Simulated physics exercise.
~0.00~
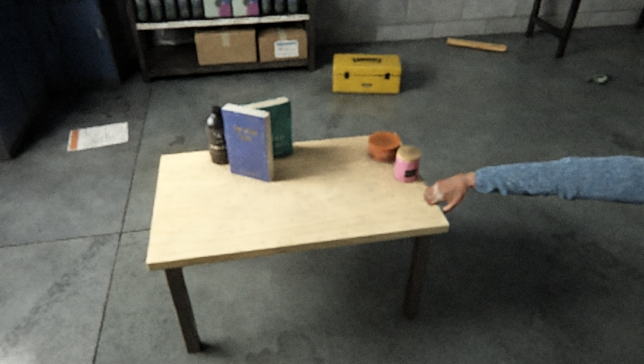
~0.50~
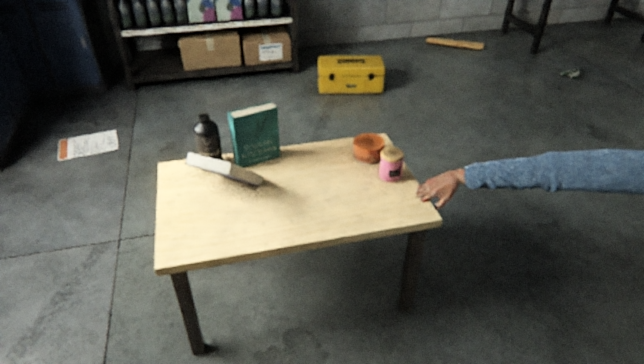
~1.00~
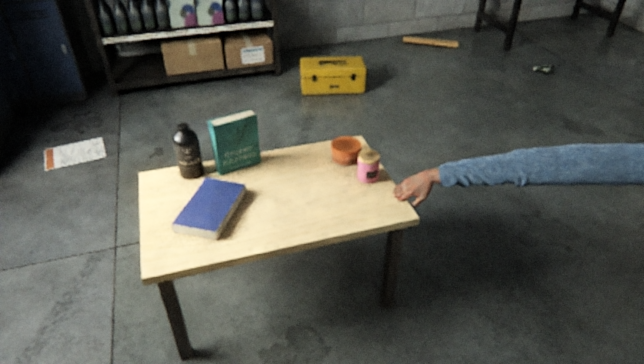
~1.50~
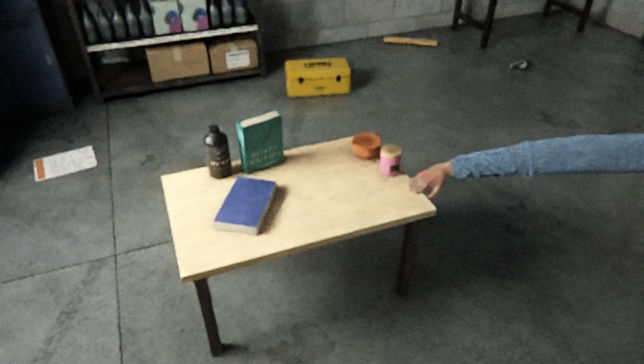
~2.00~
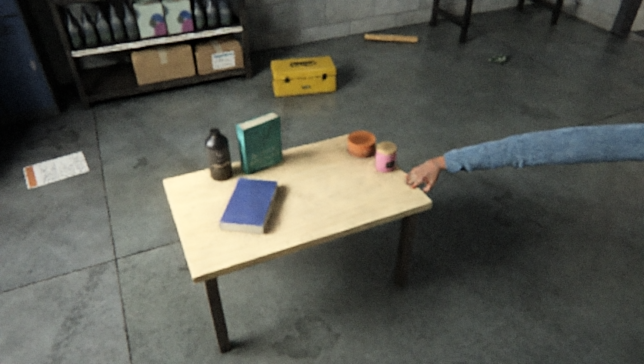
Blue book toppling flat as a hand jerks a light wooden table about, the turquoise book, bottle, jar and tub staying upright.
